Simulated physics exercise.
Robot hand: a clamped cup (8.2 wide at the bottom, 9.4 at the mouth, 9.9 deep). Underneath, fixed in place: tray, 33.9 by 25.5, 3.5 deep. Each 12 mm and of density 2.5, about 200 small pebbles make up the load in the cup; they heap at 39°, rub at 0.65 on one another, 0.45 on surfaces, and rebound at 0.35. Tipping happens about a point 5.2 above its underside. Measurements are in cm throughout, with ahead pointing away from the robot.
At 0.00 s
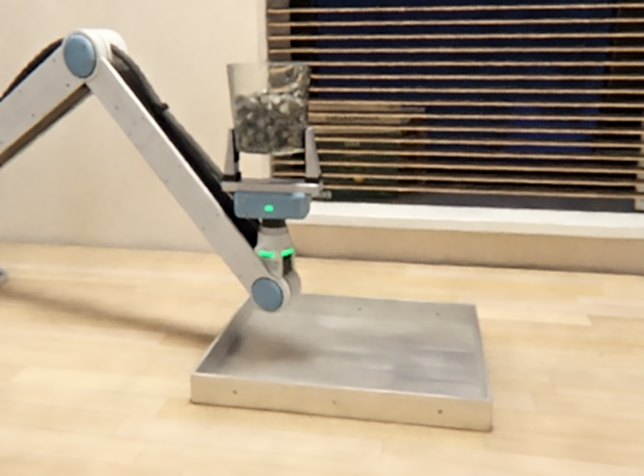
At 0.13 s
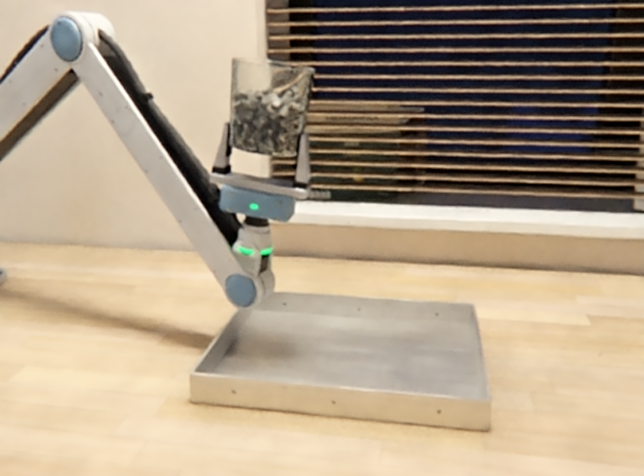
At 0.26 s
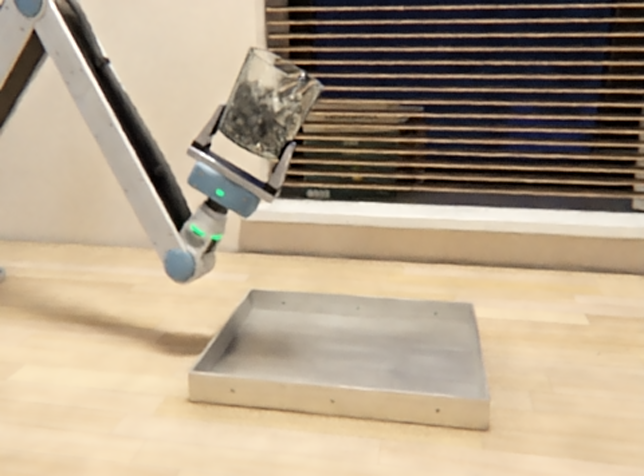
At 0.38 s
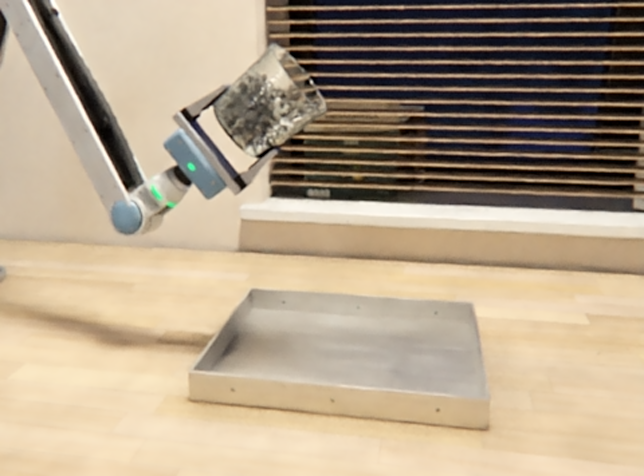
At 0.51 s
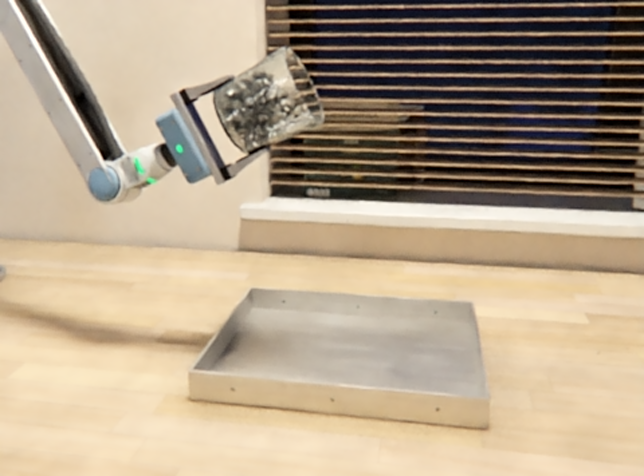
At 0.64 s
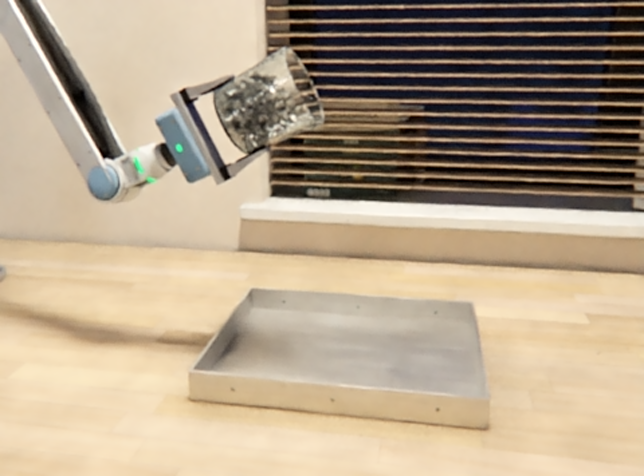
On a pale wooden floor, a robot arm raising and tilting a clear cup of grey pebbles rightward, then holding still.
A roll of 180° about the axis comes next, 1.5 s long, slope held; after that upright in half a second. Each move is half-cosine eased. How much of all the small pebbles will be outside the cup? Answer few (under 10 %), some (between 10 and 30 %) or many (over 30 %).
I would say few.
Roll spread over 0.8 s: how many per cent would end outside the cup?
In that case roughly 0 percent.
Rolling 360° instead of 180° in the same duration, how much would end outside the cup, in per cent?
Then roughly 0 per cent.
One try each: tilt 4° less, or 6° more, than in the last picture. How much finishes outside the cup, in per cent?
Roughly 0 and 0 per cent.
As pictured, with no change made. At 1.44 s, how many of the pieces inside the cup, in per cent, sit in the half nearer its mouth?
25 per cent, roughly.
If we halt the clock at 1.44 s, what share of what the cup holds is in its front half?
Around 40 percent.
After 1.44 s, tipped 64°, highest piece 37 above the table; 199 in the cup.
After 2.24 s, tipped 58°, highest piece 37 above the table; 199 in the cup.
After 2.84 s, upright, highest piece 38 above the table; 199 in the cup.
After 3.54 s, upright, highest piece 38 above the table; 199 in the cup.
At rest, 199 in the cup. That is 0 % outside the cup.
